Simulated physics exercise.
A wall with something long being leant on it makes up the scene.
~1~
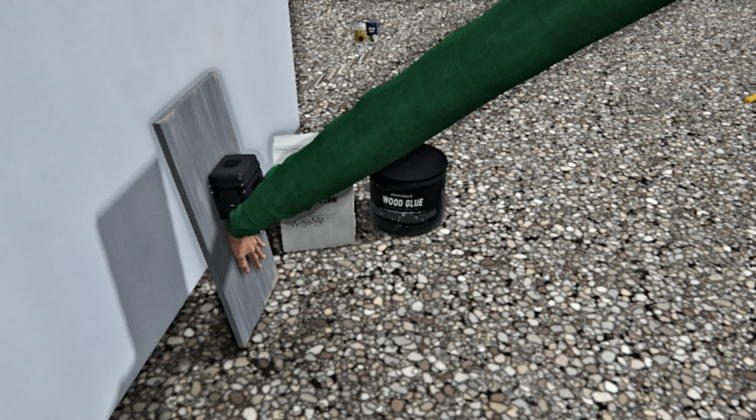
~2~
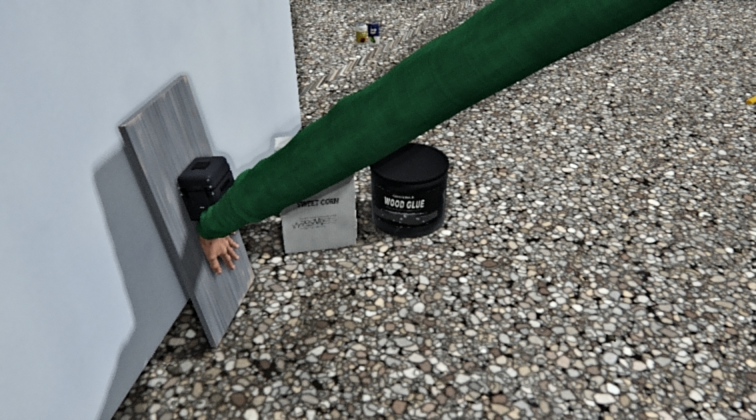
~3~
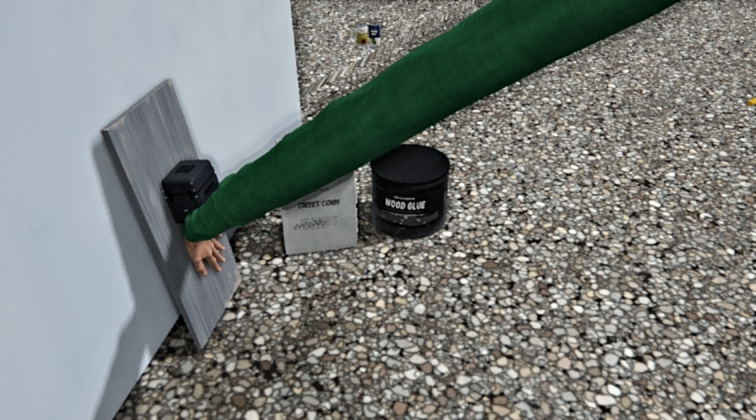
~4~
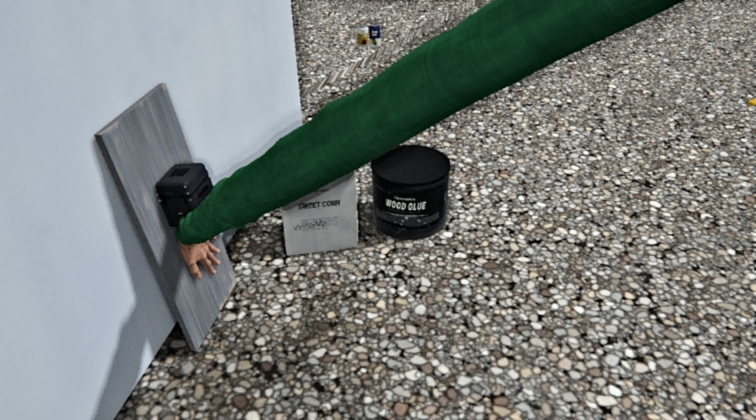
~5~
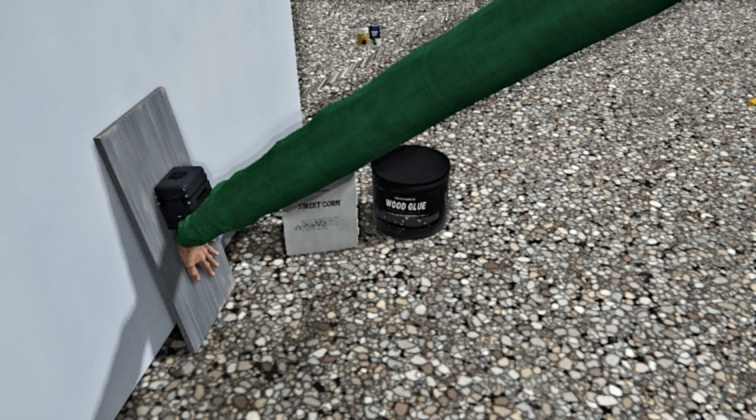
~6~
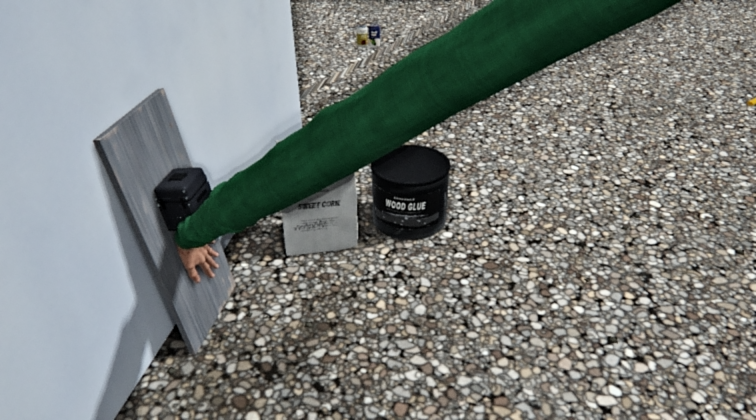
At first, a hand at the end of a long green sleeve holds a grey board upright near a pale wall, beside a small light-coloured block and a black pail. The arm moves the board left until it leans on the wall, then keeps holding it there, almost still.
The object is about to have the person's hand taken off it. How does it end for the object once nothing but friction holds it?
I expect it to remain propped.
Then, 0.20 s on from there, no change.
Then, 0.50 s on from there, grey board resting near (177, 226).
In the end, all 3 unmoved. At the end, from the last picture's camera, grey board near (177, 226). The board holds.
